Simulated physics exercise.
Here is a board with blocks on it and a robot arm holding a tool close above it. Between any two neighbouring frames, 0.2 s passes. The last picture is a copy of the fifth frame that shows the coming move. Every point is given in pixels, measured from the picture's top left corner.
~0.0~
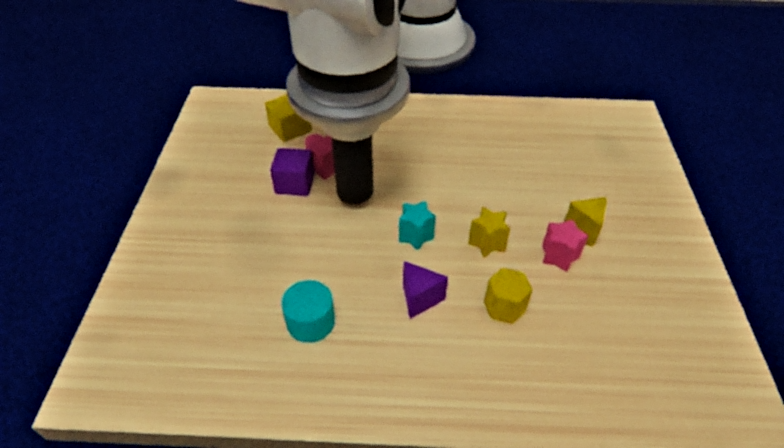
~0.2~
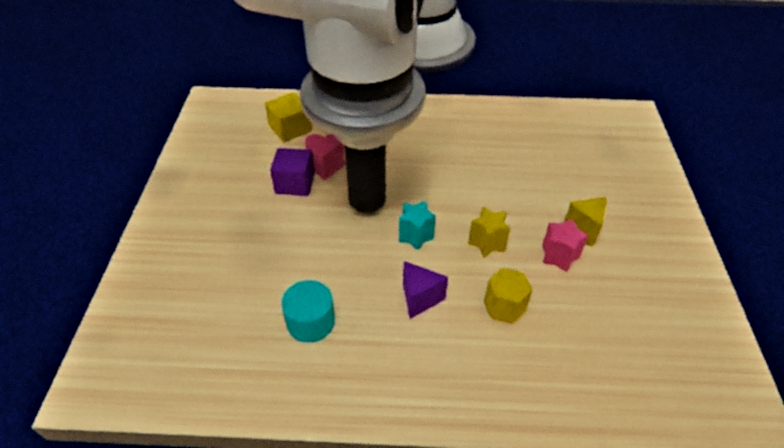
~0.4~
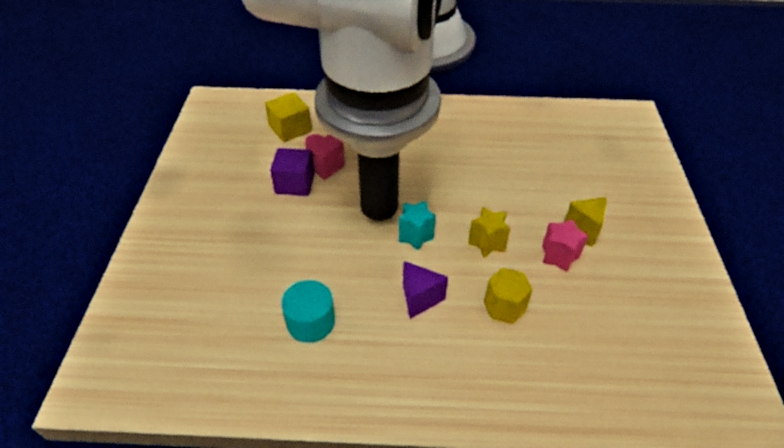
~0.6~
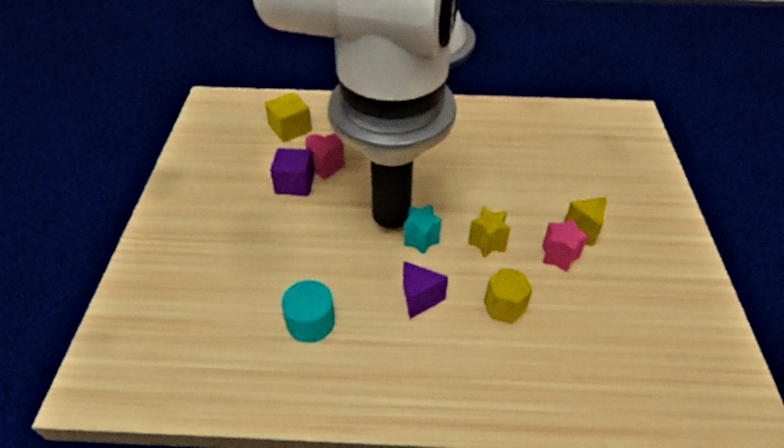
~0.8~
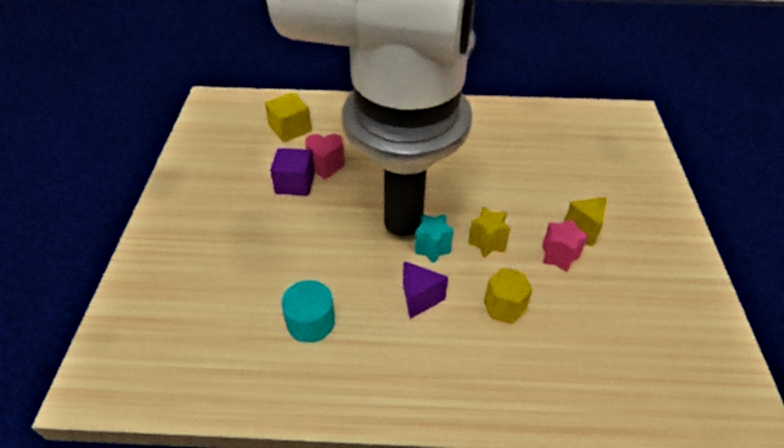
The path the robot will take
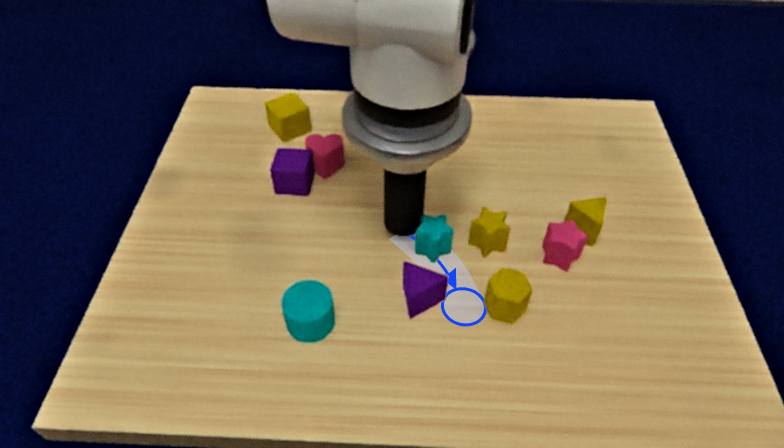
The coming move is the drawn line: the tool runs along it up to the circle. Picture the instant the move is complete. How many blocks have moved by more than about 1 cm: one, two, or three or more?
I'd put the number at two.
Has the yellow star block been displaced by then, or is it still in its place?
By the end it is where it was.
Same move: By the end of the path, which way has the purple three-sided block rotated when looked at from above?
Clockwise, looking down.
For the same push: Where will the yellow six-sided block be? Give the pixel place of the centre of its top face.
Roughly at (549, 301).
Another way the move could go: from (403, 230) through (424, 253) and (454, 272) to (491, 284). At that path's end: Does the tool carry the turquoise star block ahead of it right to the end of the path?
Yes - that is the case.
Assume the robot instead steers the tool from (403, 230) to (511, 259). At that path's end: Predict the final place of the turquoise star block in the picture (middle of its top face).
Located at (475, 254).
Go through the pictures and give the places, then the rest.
The first frame shows tool's lower end (355, 192); purple three-sided block (421, 277); turquoise star block (417, 213); yellow star block (492, 220); yellow six-sided block (511, 284).
The second frame shows tool (367, 199); blocks still.
The third frame shows tool (379, 207); blocks still.
The fourth frame shows tool (392, 215); turquoise star block (423, 217).
The fifth frame shows tool (404, 222); purple three-sided block (421, 277); turquoise star block (435, 225); yellow star block (492, 220); yellow six-sided block (511, 284).
Drawn move, from (403, 230) through (439, 262) to (464, 306).
On the path given first. One third of the way, tool (429, 243); turquoise star block (461, 249).
Two thirds of the way, tool (450, 269); turquoise star block (489, 273); yellow six-sided block (522, 291), turned 15° clockwise.
At the end, tool (465, 299); purple three-sided block (424, 282), turned 35° clockwise; turquoise star block (511, 295), turned 45° anticlockwise; yellow star block still; yellow six-sided block (549, 301).
